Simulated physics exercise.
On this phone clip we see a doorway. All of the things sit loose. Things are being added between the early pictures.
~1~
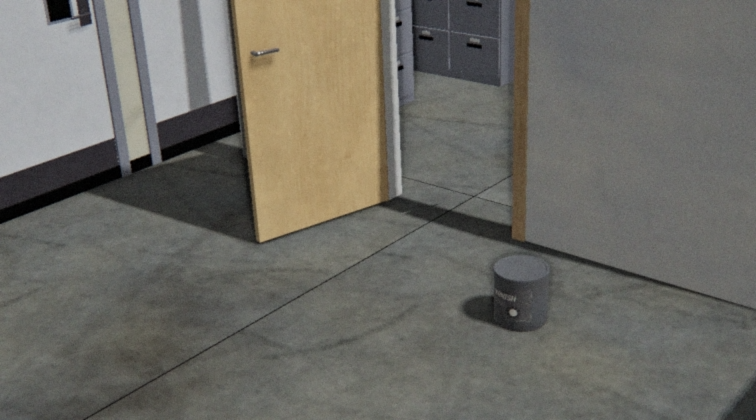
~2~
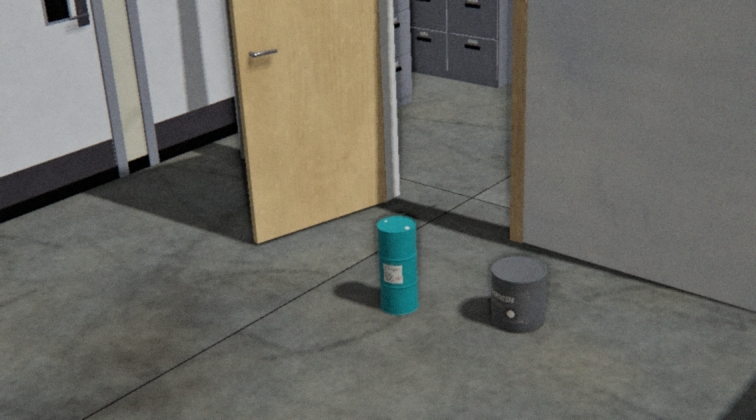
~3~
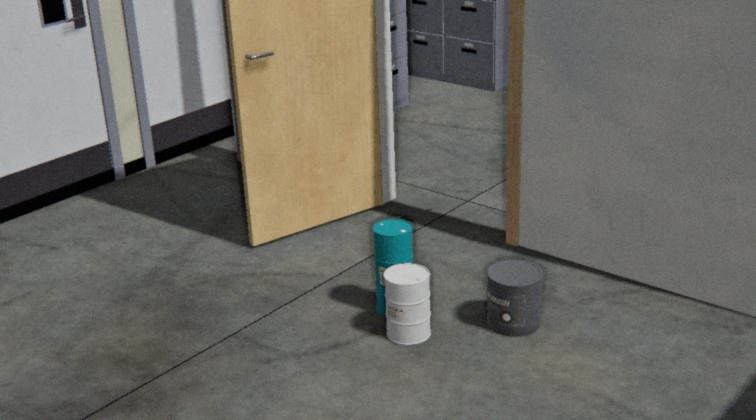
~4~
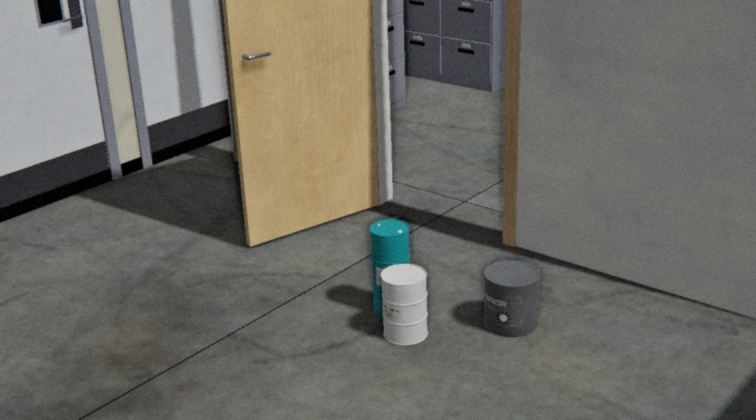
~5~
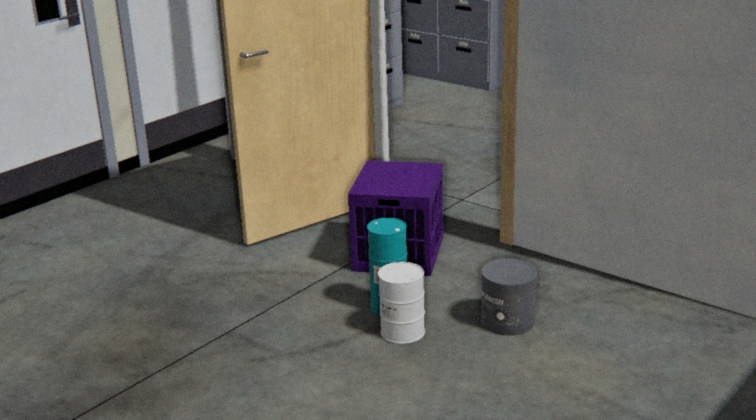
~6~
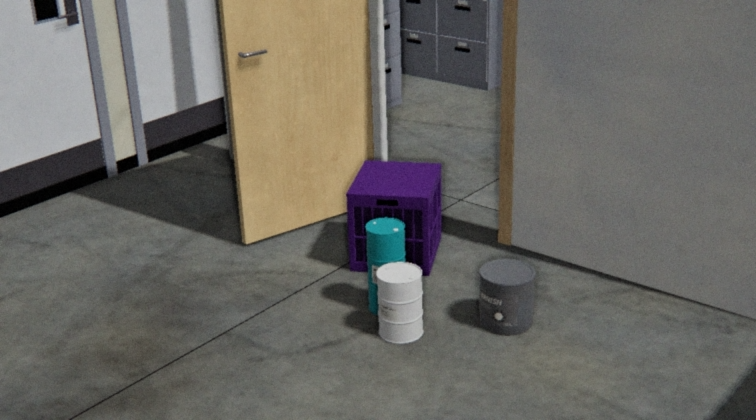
A pale wooden door stands wide open in a grey-floored room, seen from above at an angle, with dark grey drawers visible through the doorway. A grey pail sits alone at right, then a turquoise canister appears to its left, a white canister in front of that, and finally a purple chest behind them. The door and objects stay still while the view shifts very slightly.
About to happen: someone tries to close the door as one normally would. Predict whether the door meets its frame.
It falls short of the frame.
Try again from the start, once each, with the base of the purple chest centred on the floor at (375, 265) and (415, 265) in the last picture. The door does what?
On the first try the door is obstructed, and on the second it is obstructed.
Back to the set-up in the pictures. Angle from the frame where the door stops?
I'd say it stays open by roughly 60 degrees.
Then, 0.40 s past the last view, door at 92°.
Then, 0.50 s past the last view, door at 85°.
Then, 0.70 s past the last view, door at 69°.
Then, 0.80 s past the last view, door at 60°.
Finally, door at 59°; all 4 still in place. Final places as the last picture's camera would see them, purple chest near (398, 216).
